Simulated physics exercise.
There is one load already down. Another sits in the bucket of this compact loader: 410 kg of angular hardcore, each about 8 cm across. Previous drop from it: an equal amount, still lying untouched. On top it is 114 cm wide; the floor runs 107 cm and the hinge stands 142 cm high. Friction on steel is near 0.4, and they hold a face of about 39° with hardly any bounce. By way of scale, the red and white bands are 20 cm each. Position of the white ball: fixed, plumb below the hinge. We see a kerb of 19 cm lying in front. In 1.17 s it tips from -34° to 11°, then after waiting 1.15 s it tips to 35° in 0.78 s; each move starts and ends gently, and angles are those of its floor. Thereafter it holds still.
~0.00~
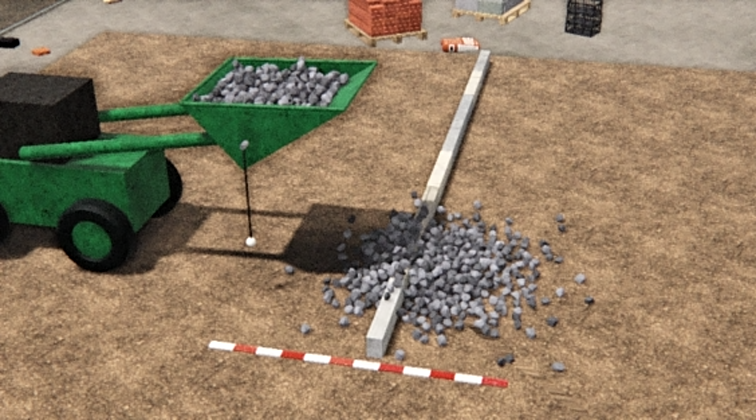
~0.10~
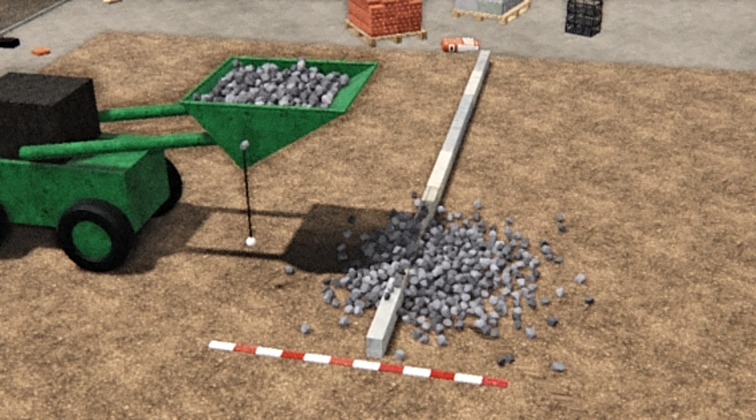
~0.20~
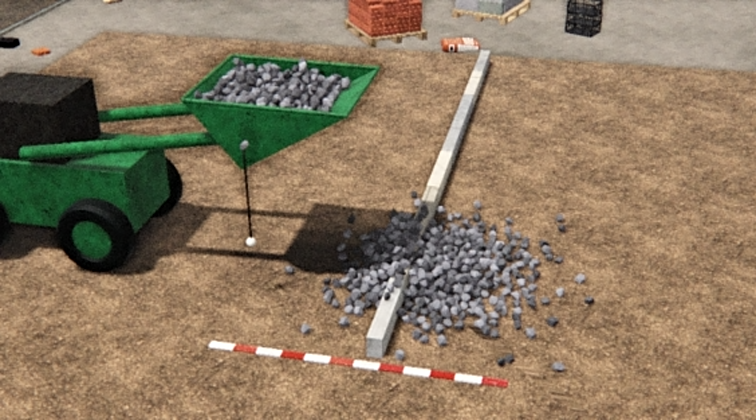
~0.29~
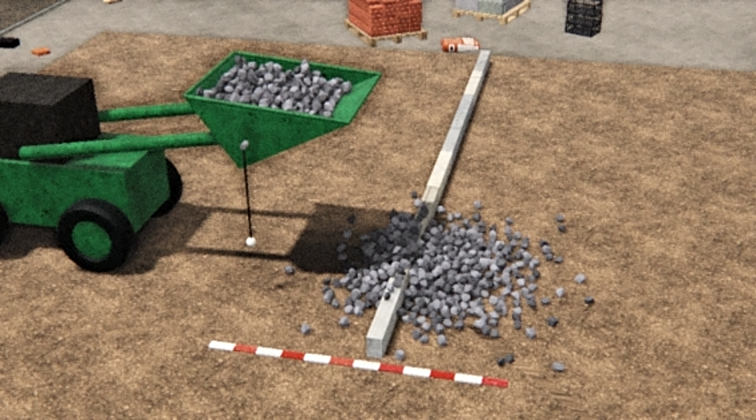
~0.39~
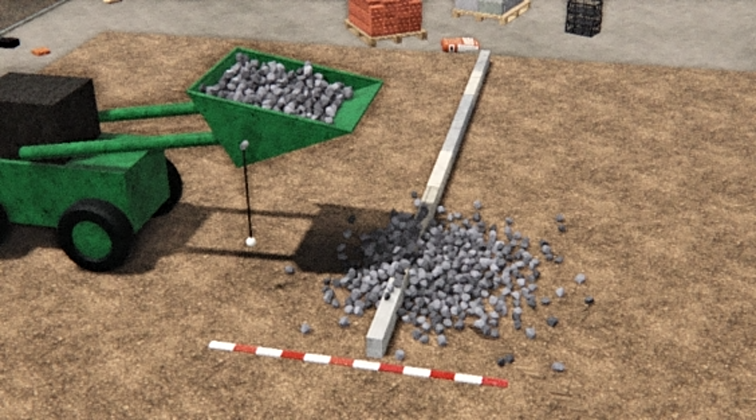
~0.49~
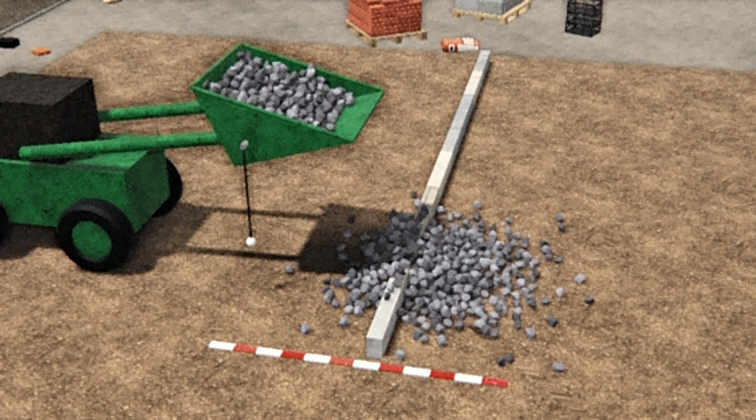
At the start, a green loader on the left holds a raised bucket full of grey stones near a heap of similar stones lying across a pale kerb. The bucket then slowly tilts, its front lip dropping slightly while the stones inside shift a little, and the heap stays unchanged.
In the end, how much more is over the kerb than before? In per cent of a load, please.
By the end about 16 per cent more lies there.
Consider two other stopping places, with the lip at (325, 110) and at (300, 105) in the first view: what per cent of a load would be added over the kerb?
I'd expect near 5 per cent first and near 0 per cent next.
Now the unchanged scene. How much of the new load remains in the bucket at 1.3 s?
100 %.
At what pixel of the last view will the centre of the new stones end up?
Centre: Approx. (377, 254).
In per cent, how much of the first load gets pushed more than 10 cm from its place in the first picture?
Some 0 percent, give or take.
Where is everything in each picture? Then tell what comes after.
In the first frame, the bucket is at -34°, its lip at (345, 110); the top of the load is at (263, 71). The earlier load is highest near (403, 249), 30 cm above ground level, 33 % on this side of the kerb, 67 % over the kerb.
The second frame shows lip at (345, 112), floor tilted -33°, highest stones at (264, 71); the stones move at 0.1 m/s on average.
In the third frame, the bucket is at -31°, its lip at (347, 116); the top of the load is at (264, 69); the stones move at 0.2 m/s on average.
The fourth frame shows lip at (350, 123), floor tilted -27°, highest stones at (263, 70); the stones move at 0.2 m/s on average.
The fifth frame shows lip at (352, 132), floor tilted -22°, highest stones at (246, 68); the stones move at 0.2 m/s on average.
The sixth frame shows lip at (354, 141), floor tilted -17°, highest stones at (243, 67); the stones move at 0.2 m/s on average.
After 0.9 s the floor is at 4°; in per cent of one load, 100 in the bucket, 33 on this side of the kerb, 67 over the kerb; the foremost stones are at (565, 280).
After 1.3 s the floor is at 11°; in per cent of one load, 100 in the bucket, 33 on this side of the kerb, 67 over the kerb; the foremost stones are at (565, 280).
After 3.5 s the floor is at 35°; in per cent of one load, 40 in the bucket, 93 on this side of the kerb, 67 over the kerb; the foremost stones are at (565, 280).
After 6.3 s the floor is at 35°; in per cent of one load, 0 in the bucket, 118 on this side of the kerb, 82 over the kerb; the foremost stones are at (565, 280). Net gain over the kerb, 16.
